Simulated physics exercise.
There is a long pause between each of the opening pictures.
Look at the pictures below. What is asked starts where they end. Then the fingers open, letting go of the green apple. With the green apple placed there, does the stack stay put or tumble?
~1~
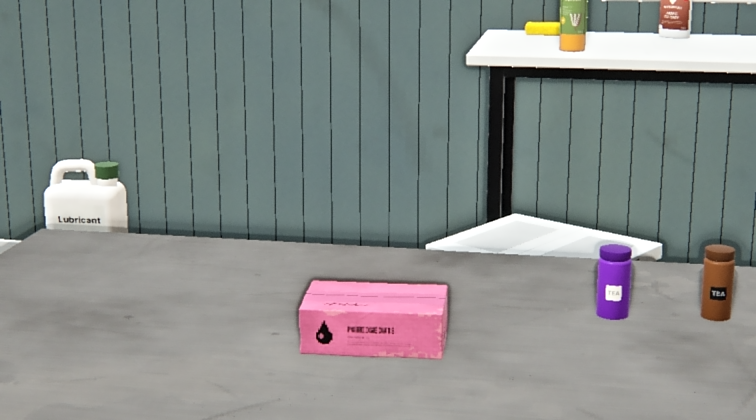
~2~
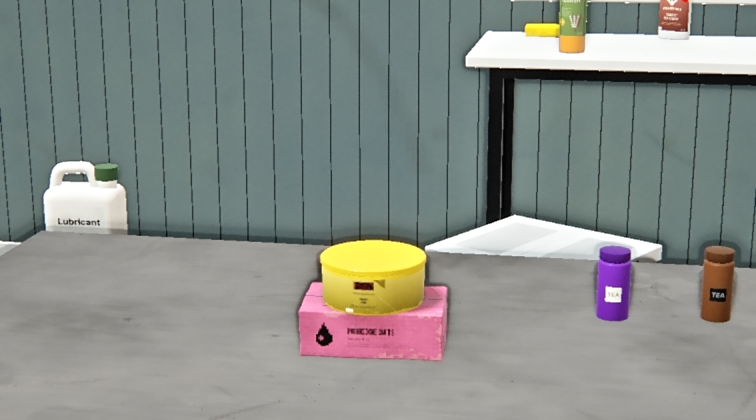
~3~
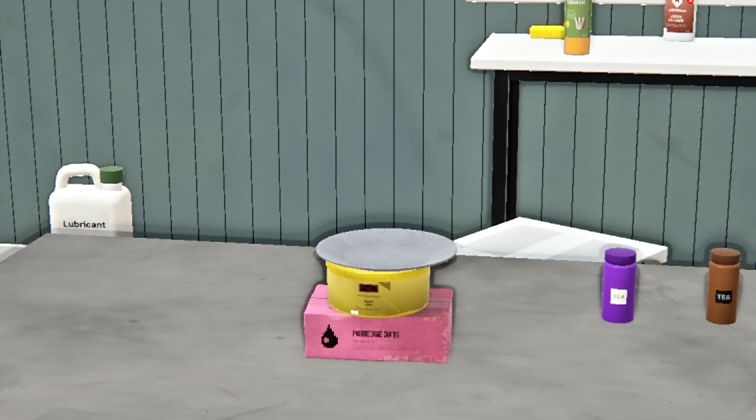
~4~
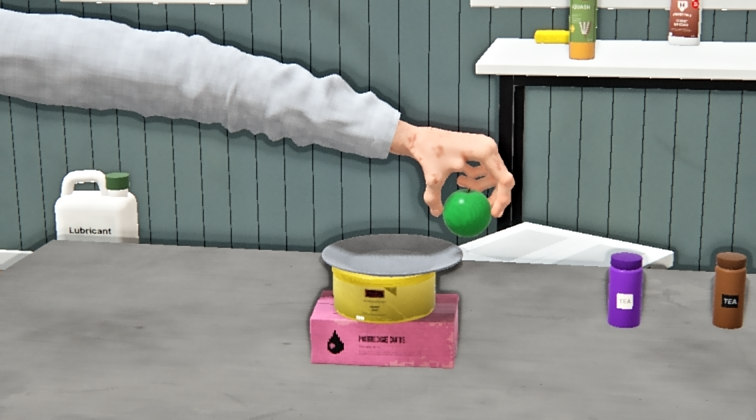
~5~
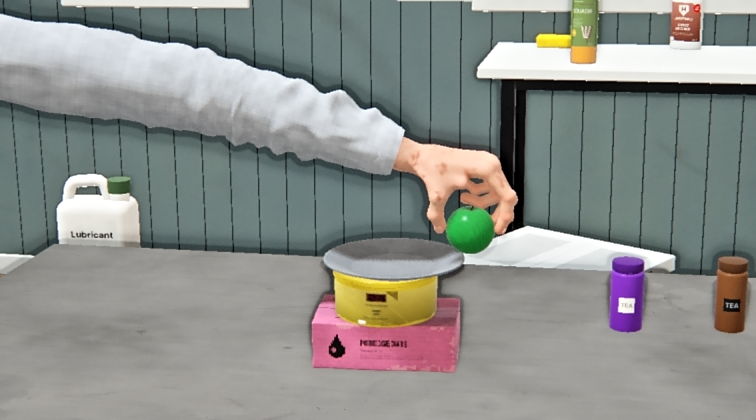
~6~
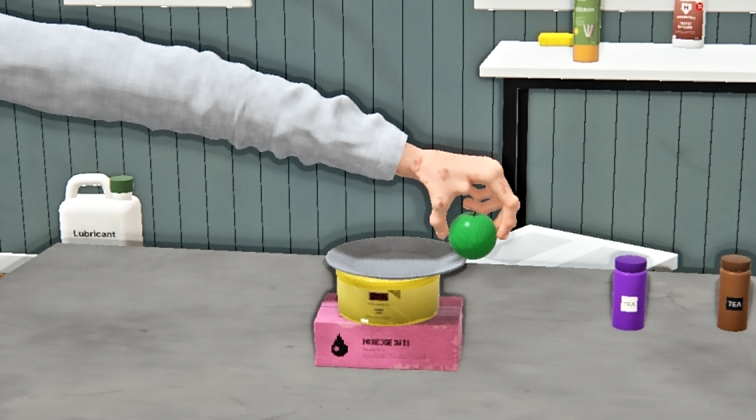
The pile cannot bear the load.
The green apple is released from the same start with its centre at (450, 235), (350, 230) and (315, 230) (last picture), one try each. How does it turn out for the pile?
The pile remains standing in the first case, remains standing in the second case and collapses in the third case.
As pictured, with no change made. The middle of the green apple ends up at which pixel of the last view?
It ends near (520, 344).
Then, 0.40 s after the last picture, green apple now fallen.
Then, 0.50 s after the last picture, things are still on the move.
Then, 0.60 s after the last picture, as before.
At rest, fallen, green apple; the other 5 in place. Seen from the same camera at the end, green apple near (519, 344). The pile gives way.
